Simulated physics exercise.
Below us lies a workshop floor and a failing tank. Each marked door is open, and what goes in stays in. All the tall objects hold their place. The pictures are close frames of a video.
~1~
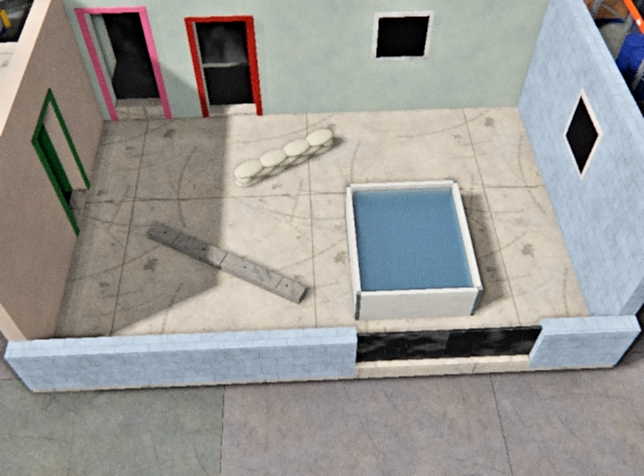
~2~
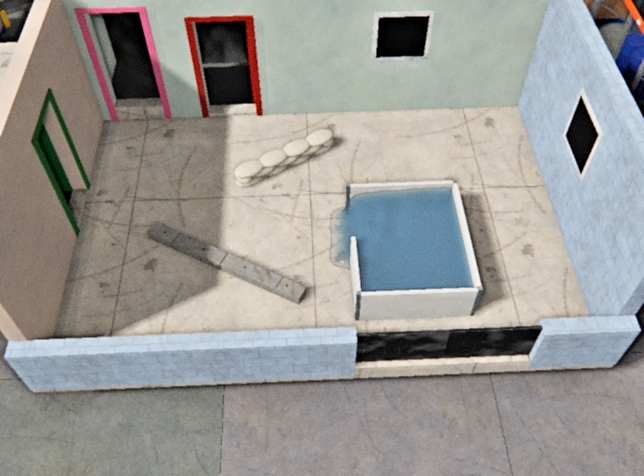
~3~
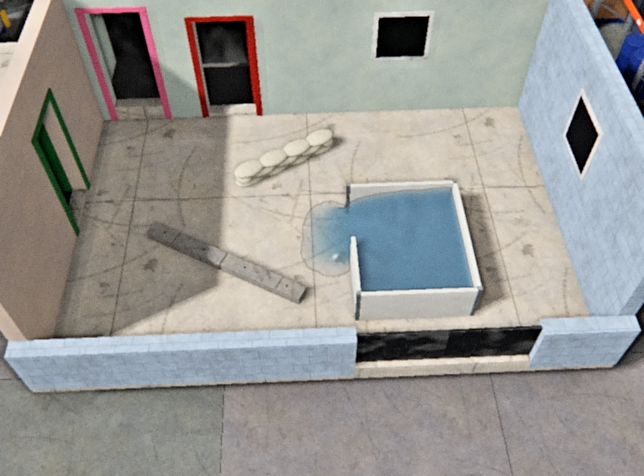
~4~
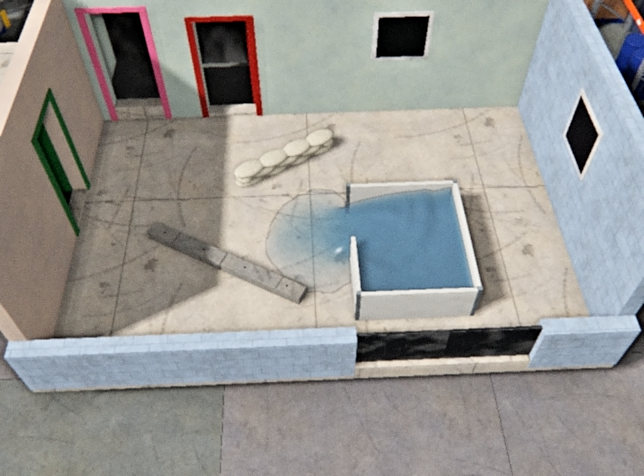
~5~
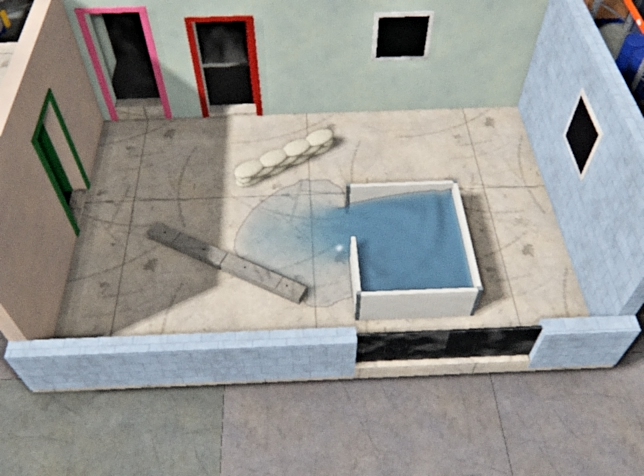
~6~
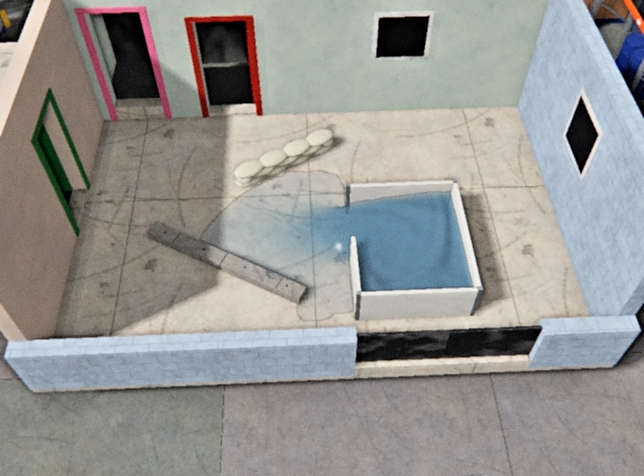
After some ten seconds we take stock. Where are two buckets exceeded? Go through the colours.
In the end: The green door lets in a lot; the pink door admits no more than that; the red door admits no more than that.
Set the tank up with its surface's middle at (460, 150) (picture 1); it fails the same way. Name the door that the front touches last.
I say the one in green.
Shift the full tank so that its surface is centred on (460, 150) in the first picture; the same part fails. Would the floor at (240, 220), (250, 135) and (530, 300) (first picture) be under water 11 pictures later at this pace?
One after the other: Covered, wet, not flooded.
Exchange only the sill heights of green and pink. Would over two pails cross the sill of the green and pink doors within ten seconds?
In short: Green door stays under; pink door passes that mark.
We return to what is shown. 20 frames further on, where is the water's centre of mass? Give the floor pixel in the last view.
I would point to (279, 220).
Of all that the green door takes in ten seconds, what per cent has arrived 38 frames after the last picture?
Near 80 in a hundred.
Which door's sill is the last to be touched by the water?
It is the door marked red.
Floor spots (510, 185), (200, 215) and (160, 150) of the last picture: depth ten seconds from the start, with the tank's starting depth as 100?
Roughly 8, 8 and 12 per cent, in turn.
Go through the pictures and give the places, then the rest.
The water tank at (410, 237) is whole and still, in the first frame.
Water pours out at (352, 231) and has run to (341, 212), in the second frame.
Water pours out at (352, 231) and has run to (311, 262), in the third frame.
Water pours out at (352, 232) and has run to (273, 255), in the fourth frame.
The front is at (239, 247), out from the gap at (352, 231), in the fifth frame.
The front is at (206, 239), out from the gap at (352, 231), in the sixth frame.
A moment on, water covers 20 % of the floor; the green door not reached, the pink door not reached, the red door not reached.
Next, water covers 30 % of the floor; the green door under two buckets in, the pink door not reached, the red door not reached.
Then, water covers 40 % of the floor; the green door far over two buckets in, the pink door wet at the sill, nothing in, the red door wet at the sill, nothing in.
Later, water covers 60 % of the floor; the green door far over two buckets in, the pink door wet at the sill, nothing in, the red door wet at the sill, nothing in.
In the end, water covers 85 % of the floor; the green door far over two buckets in, the pink door wet at the sill, nothing in, the red door under two buckets in.
